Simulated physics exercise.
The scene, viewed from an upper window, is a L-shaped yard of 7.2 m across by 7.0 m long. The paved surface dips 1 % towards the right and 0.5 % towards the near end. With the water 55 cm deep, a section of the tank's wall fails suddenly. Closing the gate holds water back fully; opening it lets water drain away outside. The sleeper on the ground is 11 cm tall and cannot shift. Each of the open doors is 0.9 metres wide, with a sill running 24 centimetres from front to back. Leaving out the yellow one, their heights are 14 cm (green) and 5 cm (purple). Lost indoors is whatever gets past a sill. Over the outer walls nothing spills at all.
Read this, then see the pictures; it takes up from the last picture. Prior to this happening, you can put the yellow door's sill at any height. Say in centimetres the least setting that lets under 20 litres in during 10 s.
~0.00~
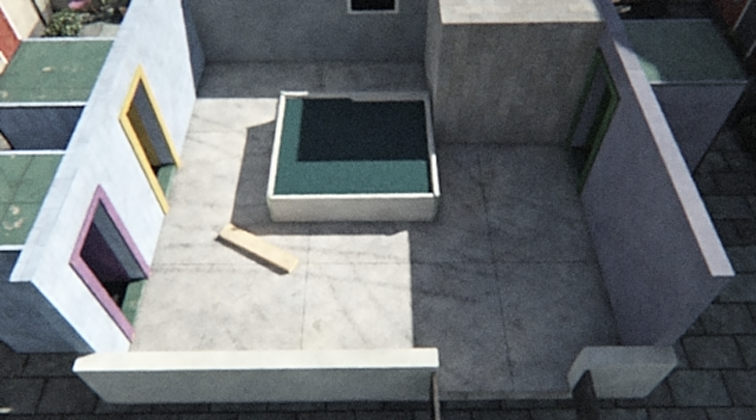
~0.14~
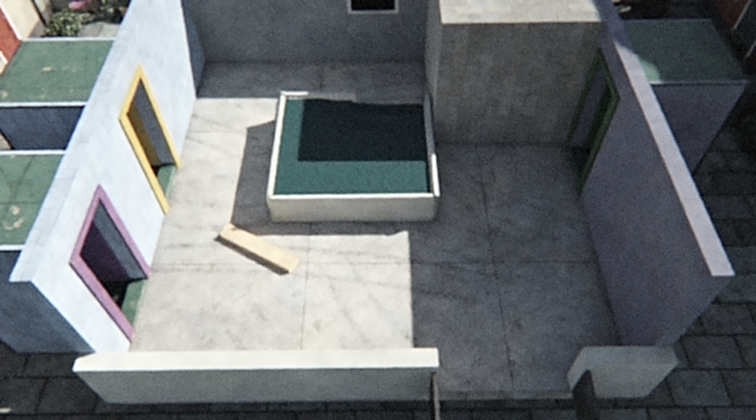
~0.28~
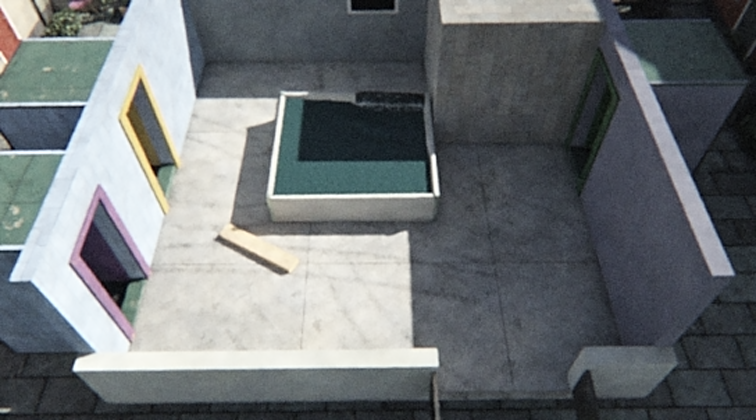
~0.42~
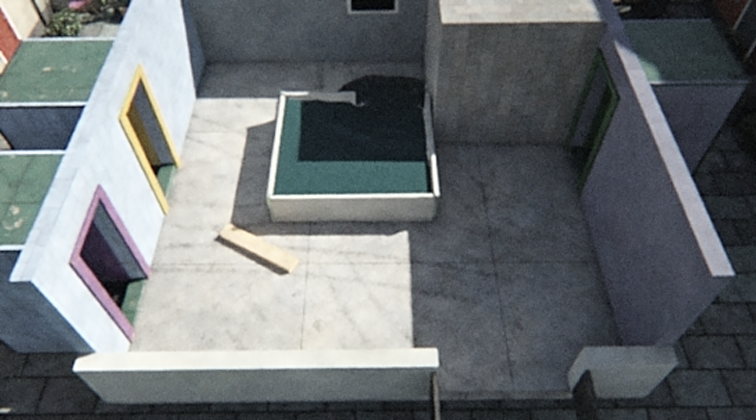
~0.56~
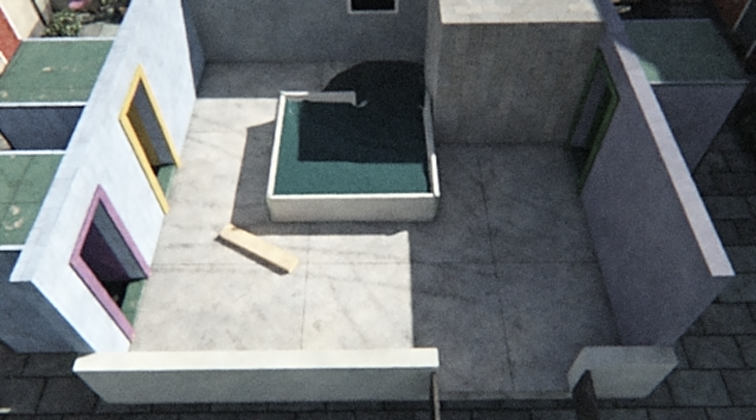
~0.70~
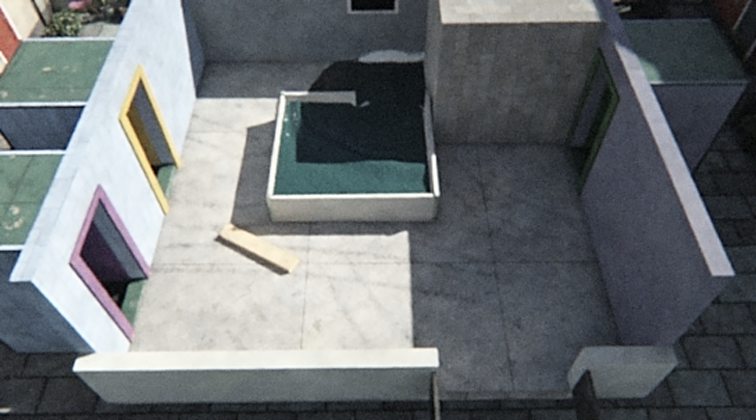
It should be set to roughly 5.5 cm.
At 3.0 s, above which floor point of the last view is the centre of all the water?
Roughly (346, 130).
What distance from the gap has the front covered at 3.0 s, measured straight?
Near 4.2 m, more or less.
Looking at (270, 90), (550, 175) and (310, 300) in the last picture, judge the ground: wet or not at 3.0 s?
Point by point: Soaked, then bone dry, then bone dry.
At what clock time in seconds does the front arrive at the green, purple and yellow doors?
Front at green: Not within the 10 s; at purple: 4.0 s; at yellow: 3.4 s.
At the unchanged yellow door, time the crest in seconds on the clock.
I'd say near 4.5 seconds.
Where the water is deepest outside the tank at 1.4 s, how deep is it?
53 cm.
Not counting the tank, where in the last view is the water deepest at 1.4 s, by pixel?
Near (417, 65).
After 1.4 s water covers 10 % of the floor, deepest (53 cm) near (417, 65); it has not reached the yellow door.
After 3.0 s water covers 25 % of the floor, deepest (40 cm) near (400, 65); it has not reached the yellow door.
After 10.0 s water covers 85 % of the floor, deepest (18 cm) near (122, 376); 6 cm at the yellow door, 0 litres in over its 14 cm sill.
At the yellow door as built, the water arrived by 3.4 s and peaked near 10 cm at 4.6 s.
With a sill of 5 cm, 26 litres would have come in within the 10 s; with 6 cm, 16 litres. So under 20 litres takes about 5.5 cm.
